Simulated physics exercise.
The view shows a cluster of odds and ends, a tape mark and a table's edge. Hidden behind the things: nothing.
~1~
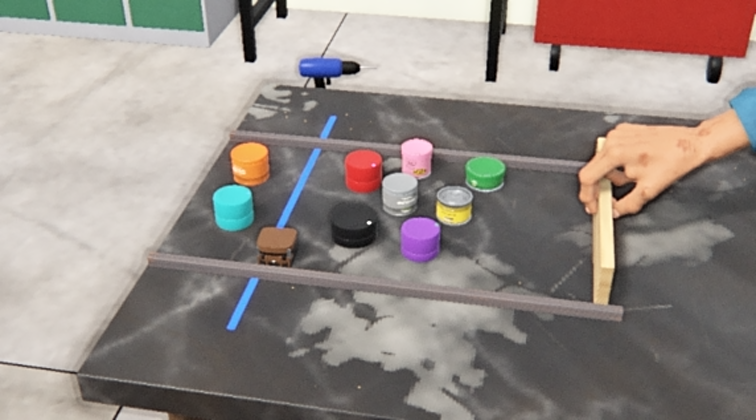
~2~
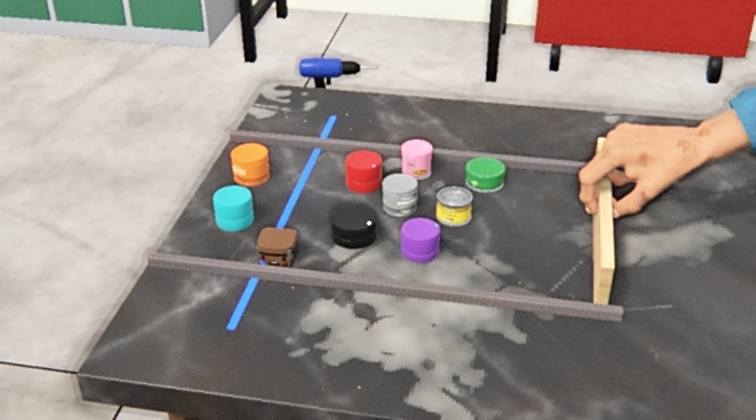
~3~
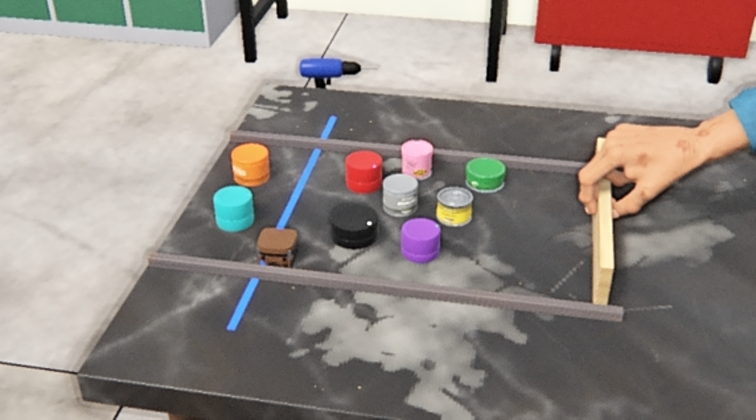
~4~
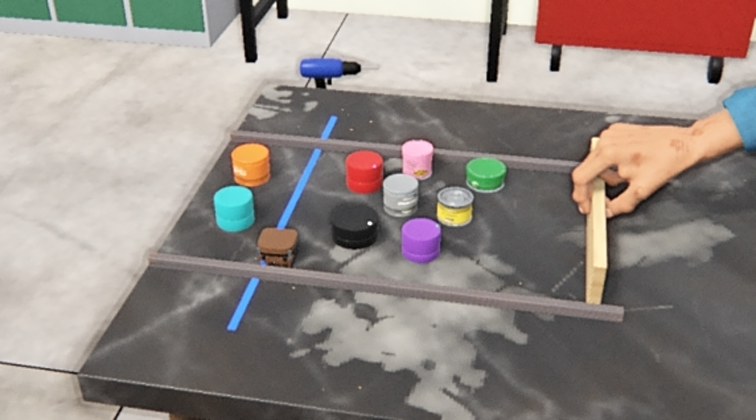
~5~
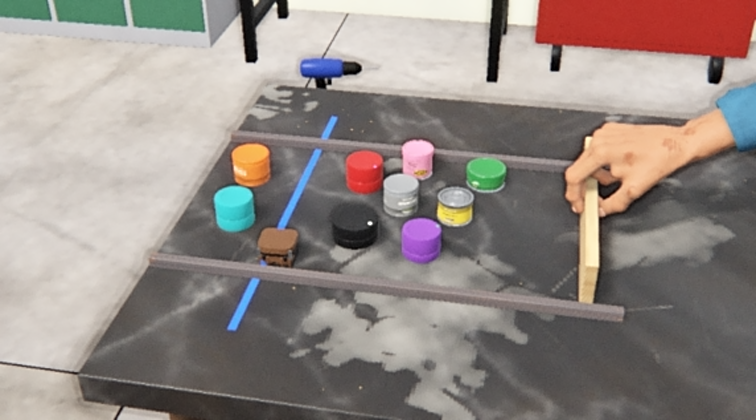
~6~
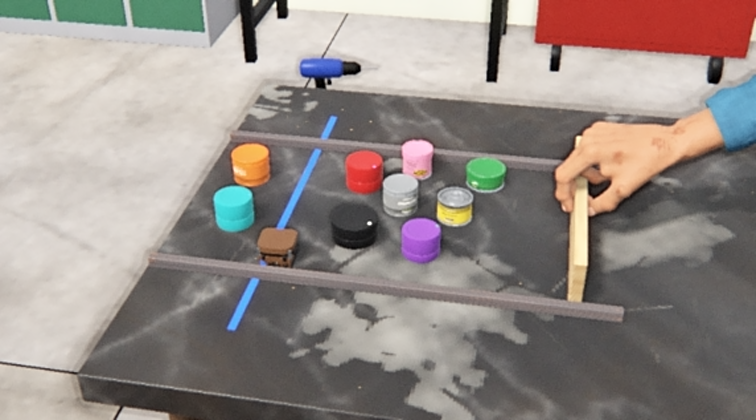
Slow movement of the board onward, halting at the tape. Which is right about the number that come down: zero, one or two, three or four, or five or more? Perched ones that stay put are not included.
The right one is zero.
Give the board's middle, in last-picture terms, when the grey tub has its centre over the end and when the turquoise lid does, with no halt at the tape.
I reckon its middle sits around (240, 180) and then around (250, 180).
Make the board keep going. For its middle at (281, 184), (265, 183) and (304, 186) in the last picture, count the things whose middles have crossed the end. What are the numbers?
Respectively 0, 0 and 0.
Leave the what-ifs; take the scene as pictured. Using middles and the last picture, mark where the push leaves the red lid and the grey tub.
In the last picture the first middle sits at (285, 170) and the other at (253, 177).
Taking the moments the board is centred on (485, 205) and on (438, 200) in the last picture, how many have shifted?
1 by the first point, 5 by the second.
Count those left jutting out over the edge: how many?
I'd put it at 0.
Early on, none off yet; orange tub at rest near (251, 165); turquoise lid at rest near (234, 209); brown case at rest near (278, 249).
Finally, the number that fall off is zero.
